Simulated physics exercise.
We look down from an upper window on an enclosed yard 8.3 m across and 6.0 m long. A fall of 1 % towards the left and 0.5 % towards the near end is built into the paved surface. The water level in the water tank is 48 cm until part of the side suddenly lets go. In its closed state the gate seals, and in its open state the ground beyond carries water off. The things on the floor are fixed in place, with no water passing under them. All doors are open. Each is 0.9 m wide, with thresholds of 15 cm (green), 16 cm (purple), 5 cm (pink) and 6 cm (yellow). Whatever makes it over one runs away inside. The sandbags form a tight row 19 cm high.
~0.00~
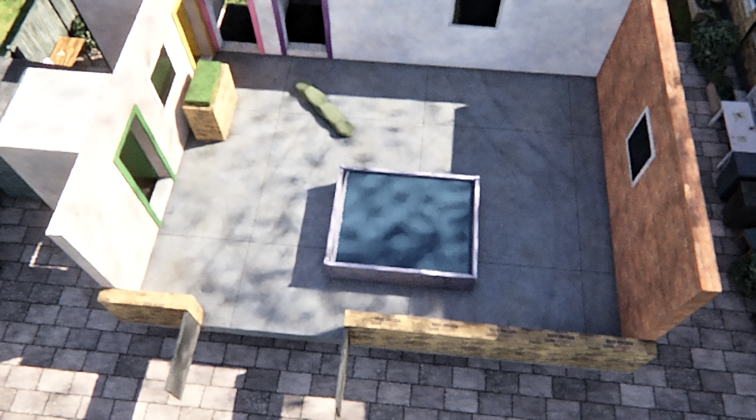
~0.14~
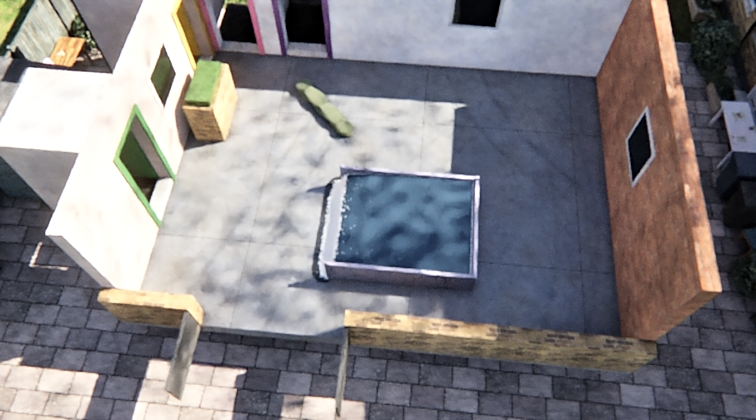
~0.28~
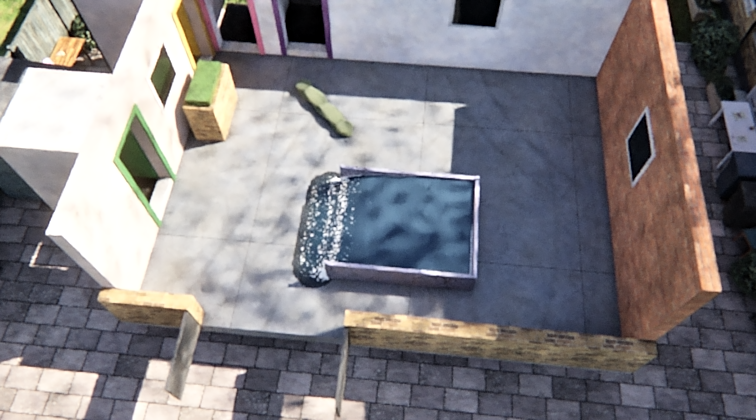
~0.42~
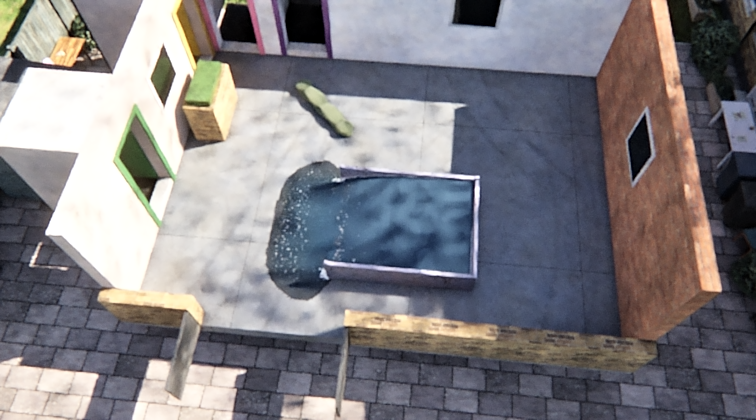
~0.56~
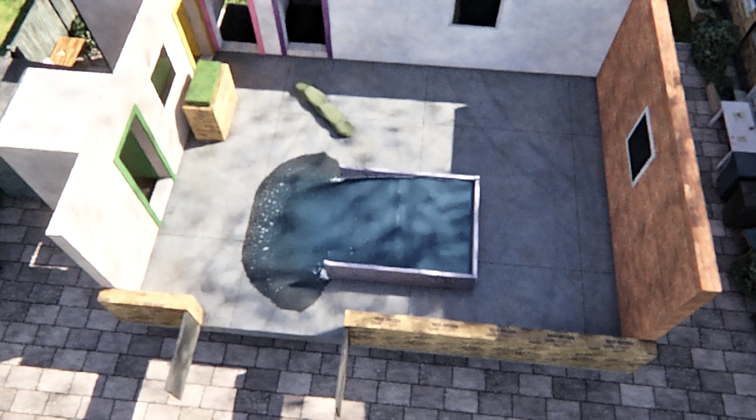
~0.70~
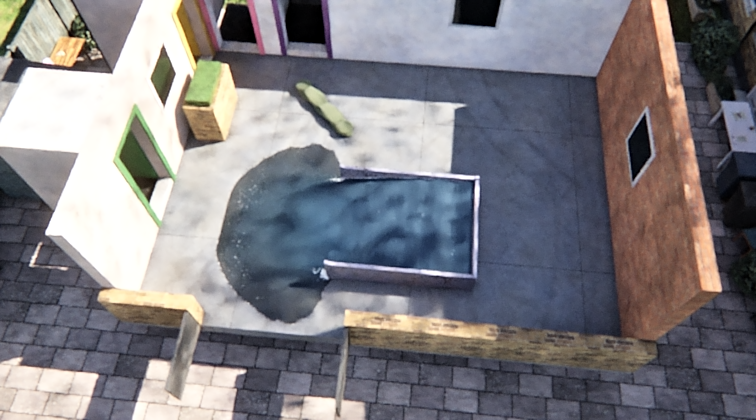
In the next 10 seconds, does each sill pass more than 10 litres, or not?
The green door does. The purple door does not. The pink door does. The yellow door does.
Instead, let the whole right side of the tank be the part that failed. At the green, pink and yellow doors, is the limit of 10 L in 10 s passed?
Against that limit: Green below, pink not over, yellow above.
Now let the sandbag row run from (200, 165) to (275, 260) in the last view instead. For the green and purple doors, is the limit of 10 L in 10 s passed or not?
Against the limit, the green door stays within it and the purple door stays within it.
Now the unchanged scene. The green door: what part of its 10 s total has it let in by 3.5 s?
I'd put it at about 70 per cent by that point.
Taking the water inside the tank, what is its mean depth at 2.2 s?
20 cm.
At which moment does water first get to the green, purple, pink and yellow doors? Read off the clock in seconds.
Green = 1.1 s, purple = 3.8 s, pink = 3.0 s, yellow = 2.6 s.
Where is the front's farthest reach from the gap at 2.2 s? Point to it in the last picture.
Somewhere about (199, 102).
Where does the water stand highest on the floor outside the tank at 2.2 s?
You'll find it around (135, 305).
After 1.4 s water covers 25 % of the floor and is deepest (25 cm) near (164, 214); green door 23 cm at the sill, 0 L in, purple door not reached, pink door not reached, yellow door not reached.
After 2.2 s water covers 30 % of the floor and is deepest (34 cm) near (135, 305); green door 26 cm at the sill, 26 L in, purple door not reached, pink door not reached, yellow door not reached.
After 3.5 s water covers 35 % of the floor and is deepest (26 cm) near (166, 206); green door 25 cm at the sill, 83 L in, purple door not reached, pink door 12 cm at the sill, 5 L in, yellow door 6 cm at the sill, 0 L in.
After 6.0 s water covers 40 % of the floor and is deepest (15 cm) near (135, 305); green door 13 cm at the sill, 116 L in, purple door 8 cm at the sill, 0 L in, pink door 11 cm at the sill, 65 L in, yellow door 7 cm at the sill, 3 L in.
After 10.0 s water covers 60 % of the floor and is deepest (10 cm) near (201, 96); green door 8 cm at the sill, 117 L in, purple door 5 cm at the sill, 0 L in, pink door 8 cm at the sill, 114 L in, yellow door 9 cm at the sill, 36 L in.
